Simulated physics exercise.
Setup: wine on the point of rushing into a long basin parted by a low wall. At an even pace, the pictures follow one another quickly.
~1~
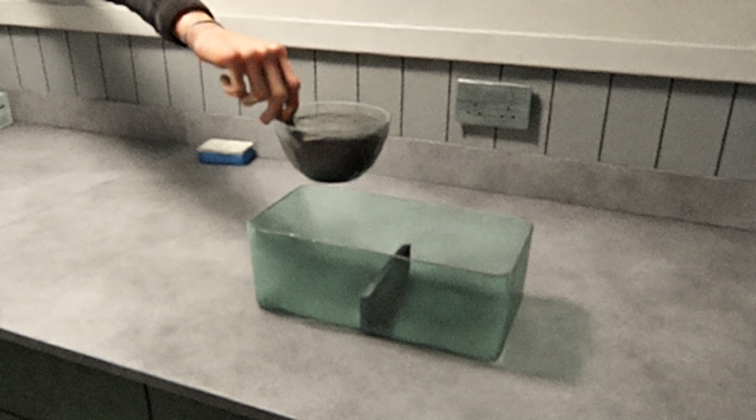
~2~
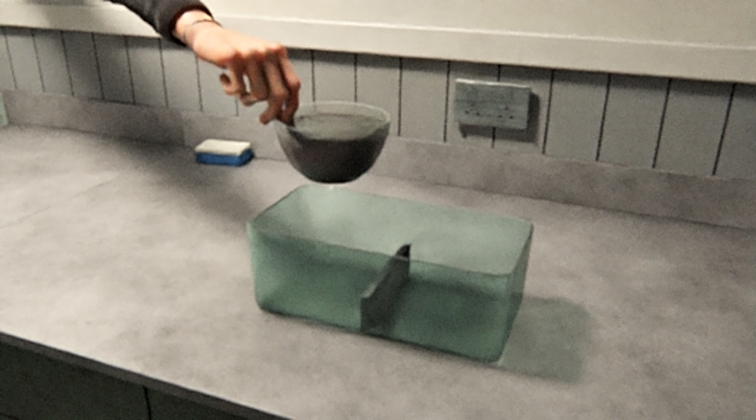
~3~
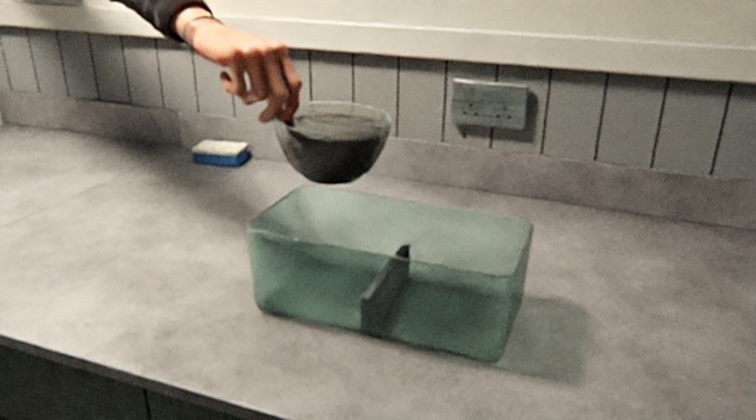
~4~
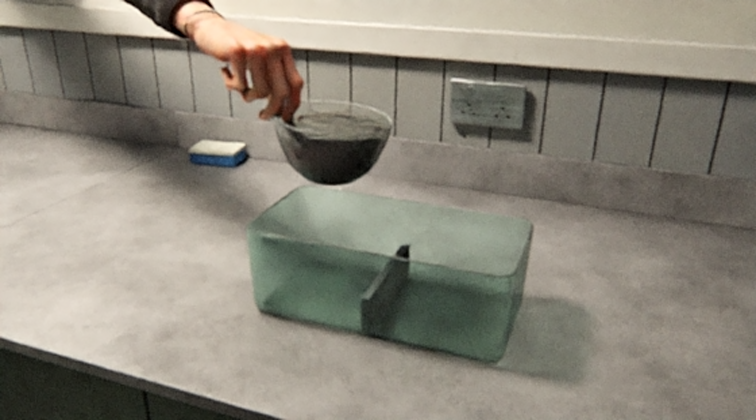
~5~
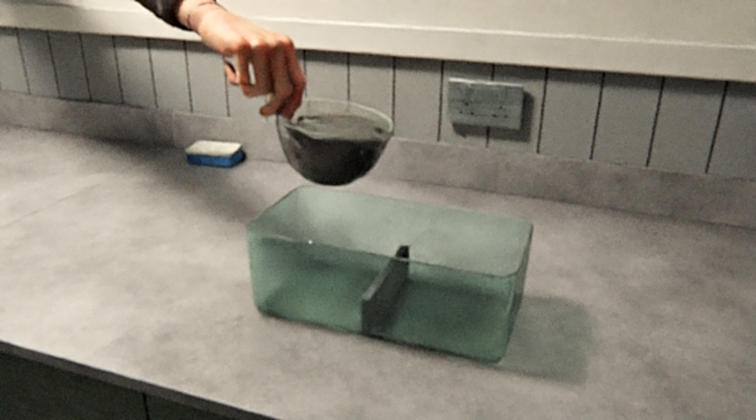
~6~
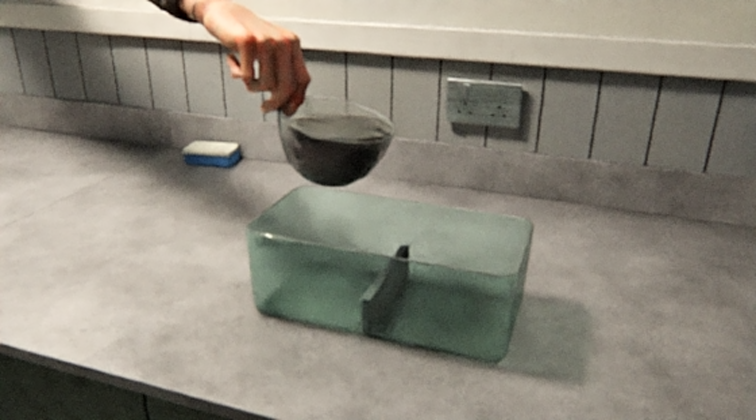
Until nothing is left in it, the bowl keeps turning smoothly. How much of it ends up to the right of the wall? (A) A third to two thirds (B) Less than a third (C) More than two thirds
(C) More than two thirds.
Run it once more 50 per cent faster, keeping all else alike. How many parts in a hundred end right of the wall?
I'd say close to 85 per cent.
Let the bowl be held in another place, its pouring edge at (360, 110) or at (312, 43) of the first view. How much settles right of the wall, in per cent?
About 75 per cent, then about 20 per cent.
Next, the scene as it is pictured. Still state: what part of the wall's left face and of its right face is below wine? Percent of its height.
Some 0 per cent left and 50 right.
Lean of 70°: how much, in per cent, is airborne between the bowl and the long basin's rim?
Around 25 %.
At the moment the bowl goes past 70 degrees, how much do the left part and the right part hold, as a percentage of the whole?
So the left part has 0 percent, while the right part has 35.
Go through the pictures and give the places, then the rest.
The first frame shows tilt 0°; pouring edge (386, 124); surface from (288, 119) to (384, 131); the long basin's rim runs from (276, 204) to (523, 248); the wall's top is at (387, 268).
The second frame shows tilt 1°; pouring edge (386, 125); surface from (288, 119) to (385, 132).
The third frame shows tilt 2°; pouring edge (387, 127); surface from (287, 119) to (385, 132).
The fourth frame shows tilt 5°; pouring edge (388, 130); surface from (288, 119) to (386, 133).
The fifth frame shows tilt 8°; pouring edge (389, 134); surface from (289, 120) to (388, 134).
The sixth frame shows tilt 12°; pouring edge (391, 138); surface from (290, 120) to (391, 134).
A moment on, the bowl is tipped part way and 40 per cent is still to pour, 0 is left of the wall and 34 right of it.
Next, the bowl is tipped right over and 0 per cent is still to pour, 8 is left of the wall and 91 right of it.
Then the bowl is tipped right over and 0 per cent is still to pour, 8 is left of the wall and 91 right of it.
Later the bowl is tipped right over and 0 per cent is still to pour, 8 is left of the wall and 91 right of it.
At rest 8 per cent lies left of the wall, 91 right of it and 0 outside.
